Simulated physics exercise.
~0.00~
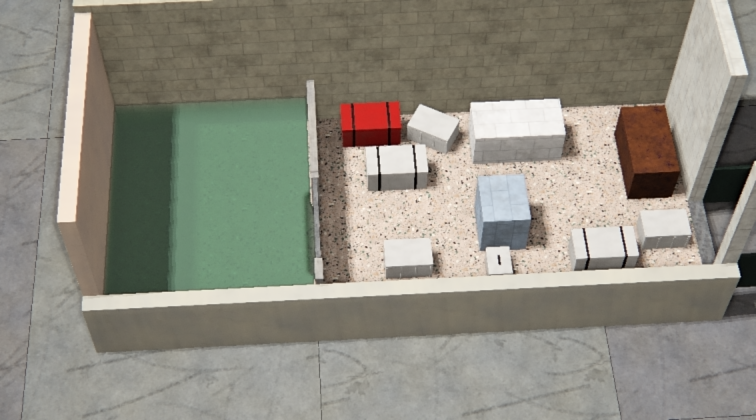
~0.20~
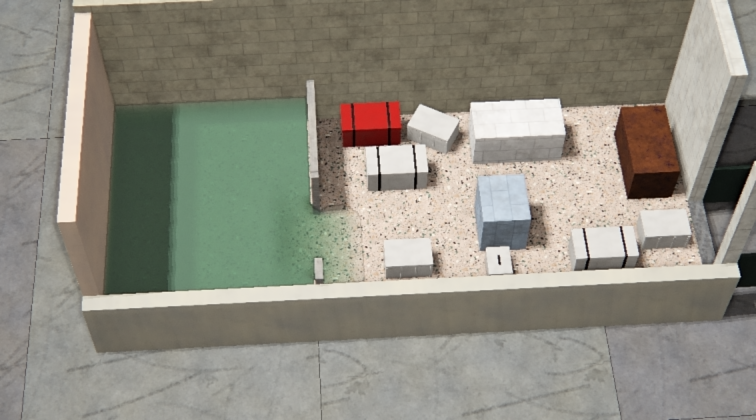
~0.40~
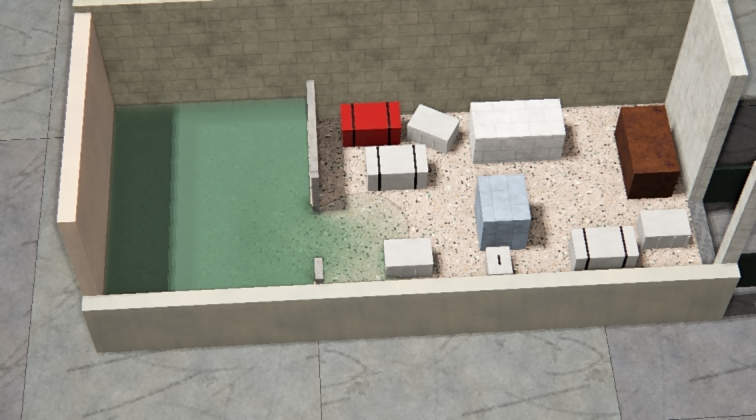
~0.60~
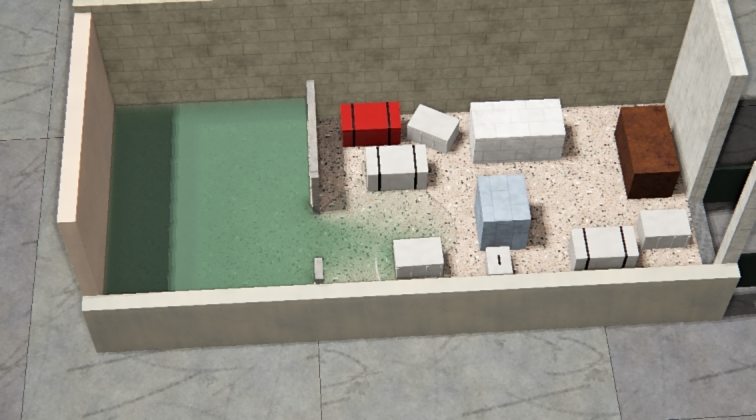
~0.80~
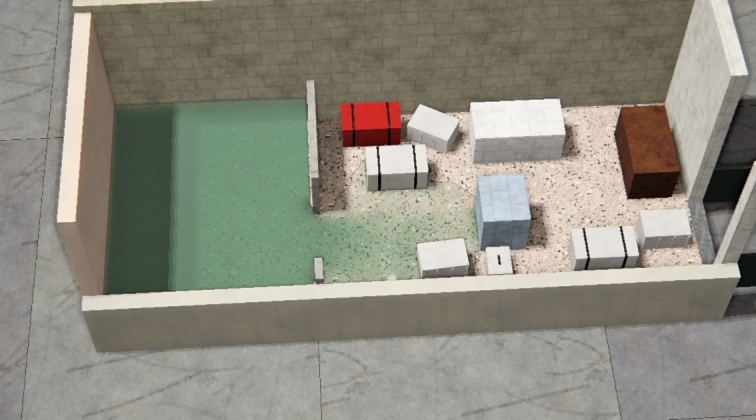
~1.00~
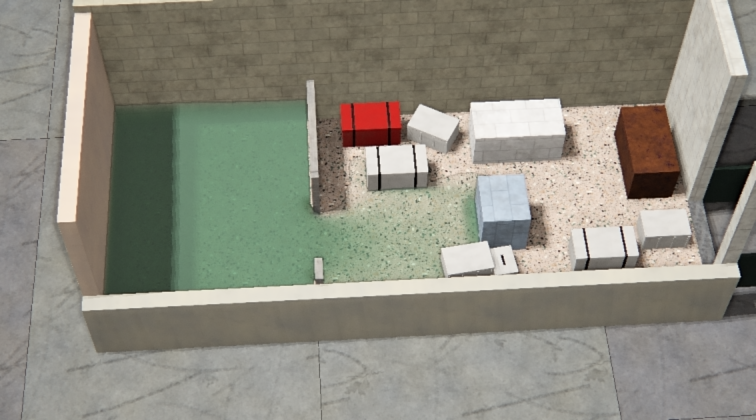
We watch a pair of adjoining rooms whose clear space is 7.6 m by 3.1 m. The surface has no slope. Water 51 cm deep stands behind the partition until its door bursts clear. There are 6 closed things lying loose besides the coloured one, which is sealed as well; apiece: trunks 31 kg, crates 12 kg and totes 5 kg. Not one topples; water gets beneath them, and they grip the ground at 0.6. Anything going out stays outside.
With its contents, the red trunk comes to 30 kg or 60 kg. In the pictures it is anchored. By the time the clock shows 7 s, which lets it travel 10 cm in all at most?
It passes only with the greater figure.
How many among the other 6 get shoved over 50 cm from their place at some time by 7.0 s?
I make it 6.
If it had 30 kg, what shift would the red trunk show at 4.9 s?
About 30 cm.
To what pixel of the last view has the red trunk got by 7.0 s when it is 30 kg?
Estimated position: Close to (348, 167).
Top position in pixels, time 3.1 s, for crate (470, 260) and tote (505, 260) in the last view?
They should sit about (581, 215) and (614, 210) in the last view.
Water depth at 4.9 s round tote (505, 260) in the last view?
10 cm.
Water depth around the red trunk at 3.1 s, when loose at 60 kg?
Depth: Approx. 2 cm.
After 1.4 s the red trunk would be 0 cm from its start with 30 kg and 0 cm from its start with 60 kg; 0 cm of water round it then.
After 3.1 s the red trunk would be 0 cm from its start with 30 kg and 0 cm from its start with 60 kg; 2 cm of water round it then.
After 4.9 s the red trunk would be 25 cm from its start with 30 kg and 0 cm from its start with 60 kg; 9 cm of water round it then.
After 7.0 s the red trunk would be 93 cm from its start with 30 kg and 3 cm from its start with 60 kg; 10 cm of water round it then.
